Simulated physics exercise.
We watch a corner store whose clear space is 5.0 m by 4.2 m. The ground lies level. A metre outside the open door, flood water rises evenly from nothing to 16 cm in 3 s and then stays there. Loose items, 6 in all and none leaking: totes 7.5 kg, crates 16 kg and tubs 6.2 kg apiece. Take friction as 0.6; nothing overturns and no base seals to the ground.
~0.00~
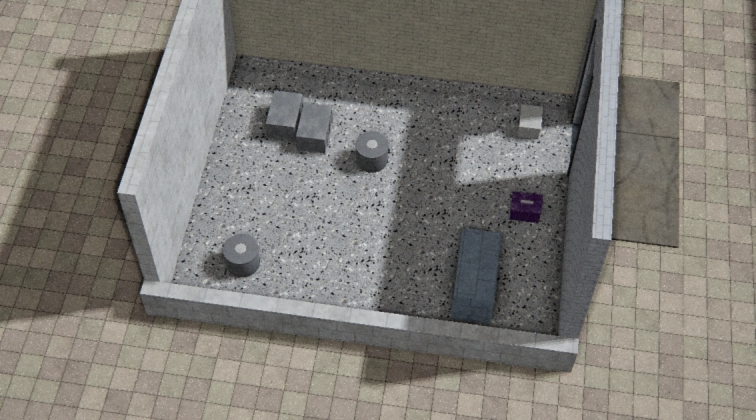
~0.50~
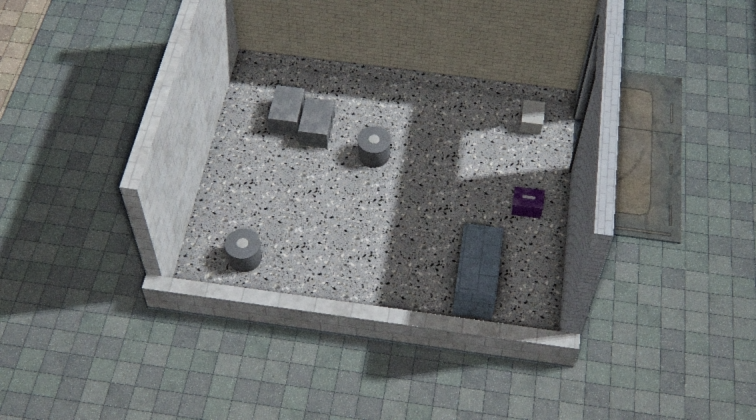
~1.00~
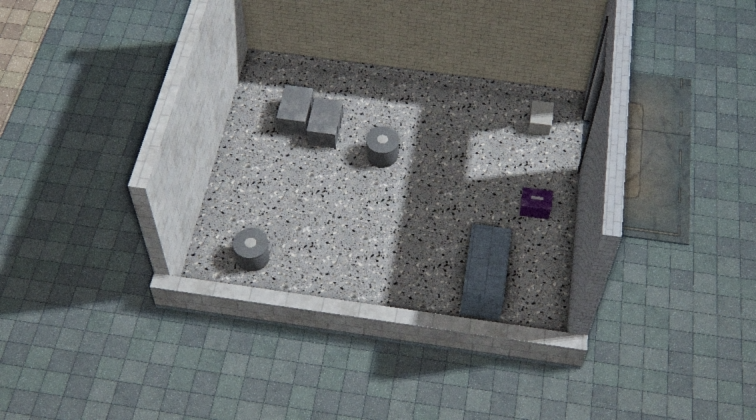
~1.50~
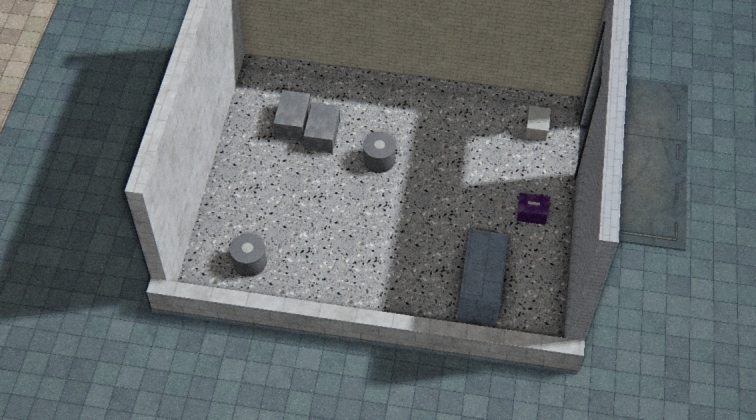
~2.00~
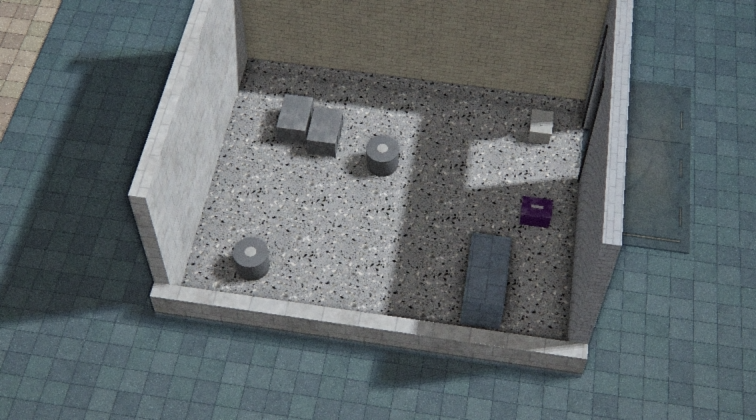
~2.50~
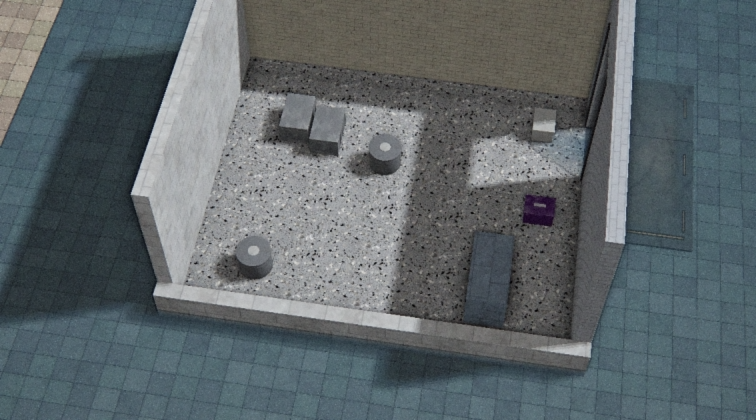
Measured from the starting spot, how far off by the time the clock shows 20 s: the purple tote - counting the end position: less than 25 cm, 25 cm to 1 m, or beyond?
Purple tote holds its place.
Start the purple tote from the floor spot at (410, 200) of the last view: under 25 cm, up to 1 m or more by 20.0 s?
It is nudged along.
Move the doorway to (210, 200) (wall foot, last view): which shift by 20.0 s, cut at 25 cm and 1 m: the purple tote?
Then the purple tote slides a little.
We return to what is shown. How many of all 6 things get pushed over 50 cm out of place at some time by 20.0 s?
I count 4.
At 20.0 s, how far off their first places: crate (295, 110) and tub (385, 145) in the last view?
In that order: 120 cm, 250 cm.
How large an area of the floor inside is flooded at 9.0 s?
About 18 m2.
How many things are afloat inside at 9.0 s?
At that moment 0.
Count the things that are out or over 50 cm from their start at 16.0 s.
I count 2.
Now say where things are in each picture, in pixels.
In the first picture, the purple tote at (527, 202) rests on the ground; water covers 0.0 m2; 0 of 6 have shifted.
In the second picture, the purple tote at (529, 198) rests on the ground; water covers 0.0 m2; 0 of 6 have shifted.
In the third picture, the purple tote at (537, 198), on the bottom; 0.0 m2 under water; 0 of 6 have shifted.
In the fourth picture, the purple tote at (534, 204) rests on the ground; water covers 0.0 m2; 0 of 6 have shifted.
In the fifth picture, the purple tote at (537, 207) rests on the ground; 0.0 m2 under water; 0 of 6 have shifted.
In the sixth picture, the purple tote at (540, 205) rests on the ground; water covers 0.4 m2; 0 of 6 have shifted.
After 4.0 s the purple tote is near (540, 205), 0.0 m from its start, aground; 0 afloat.
After 9.0 s the purple tote is near (540, 205), 0.0 m from its start, aground; 0 afloat.
After 16.0 s the purple tote is near (540, 205), 0.0 m from its start, aground; 4 afloat.
After 20.0 s the purple tote is near (540, 205), 0.0 m from its start, aground; 5 afloat.
